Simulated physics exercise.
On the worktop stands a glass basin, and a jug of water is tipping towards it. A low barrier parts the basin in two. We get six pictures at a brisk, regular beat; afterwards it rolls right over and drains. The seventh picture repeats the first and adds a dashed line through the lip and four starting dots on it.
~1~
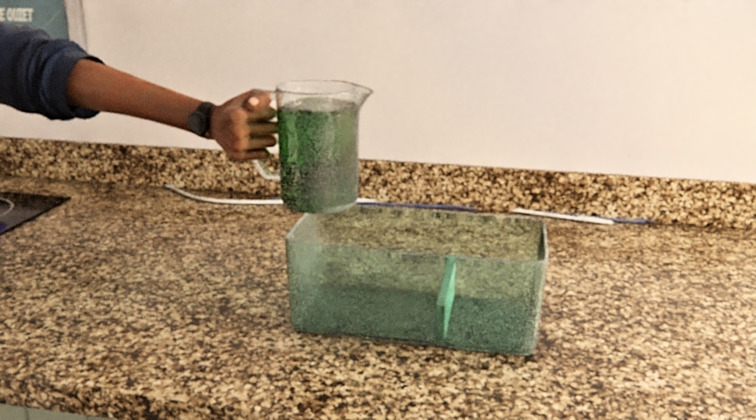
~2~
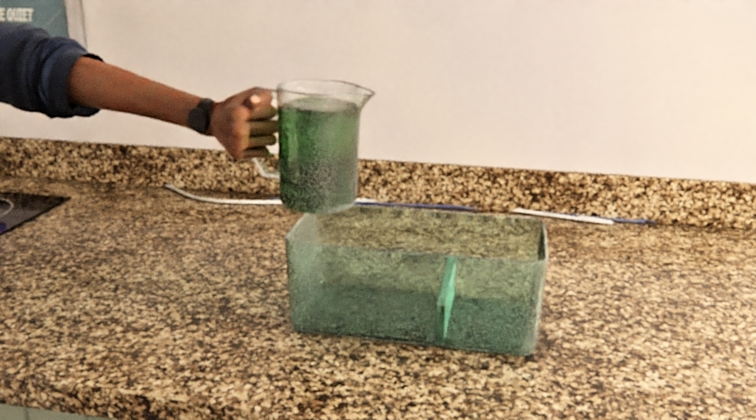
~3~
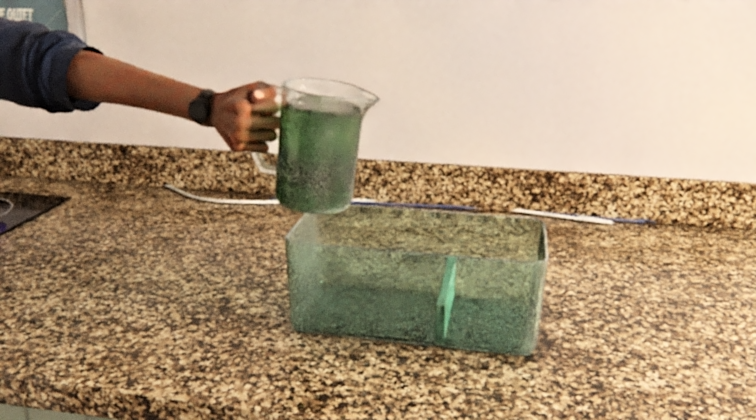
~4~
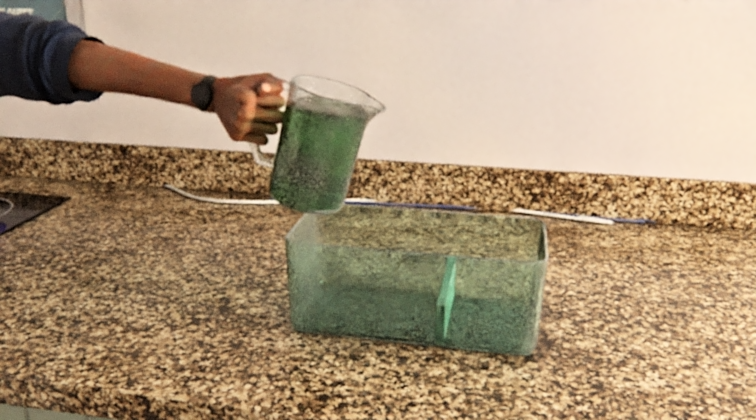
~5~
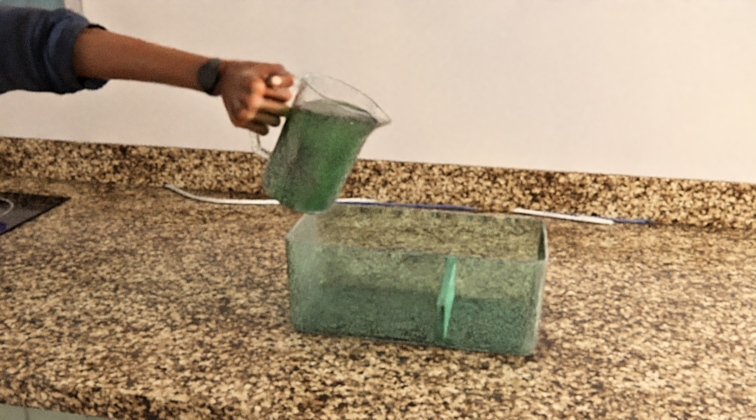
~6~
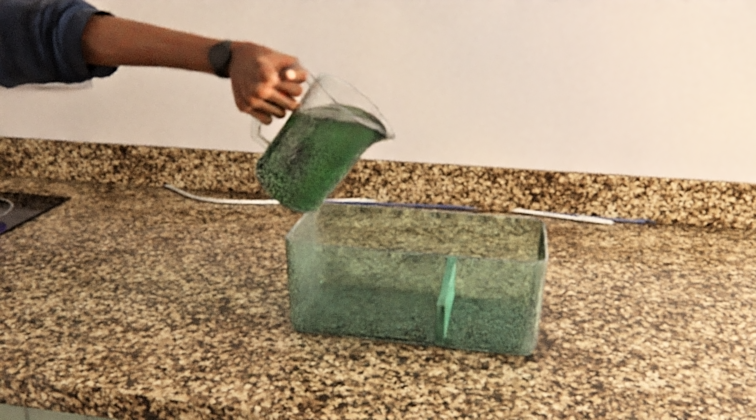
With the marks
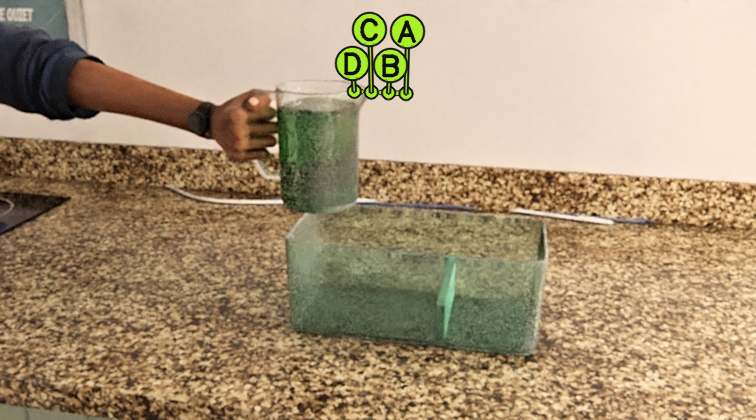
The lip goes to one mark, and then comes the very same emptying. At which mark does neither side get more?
I would pick spot B.
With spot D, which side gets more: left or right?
More ends on the left.
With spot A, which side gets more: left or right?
More ends on the right.
On the marked copy, A at (406, 93); B at (388, 92); C at (371, 92); D at (354, 91).
If A is chosen, about 15 % ends left of the wall and 82 % right of it; 3 % is lost outside.
If B is chosen, about 46 % ends left of the wall and 52 % right of it.
If C is chosen, about 83 % ends left of the wall and 15 % right of it.
If D is chosen, about 94 % ends left of the wall and 2 % right of it; 4 % is lost outside.
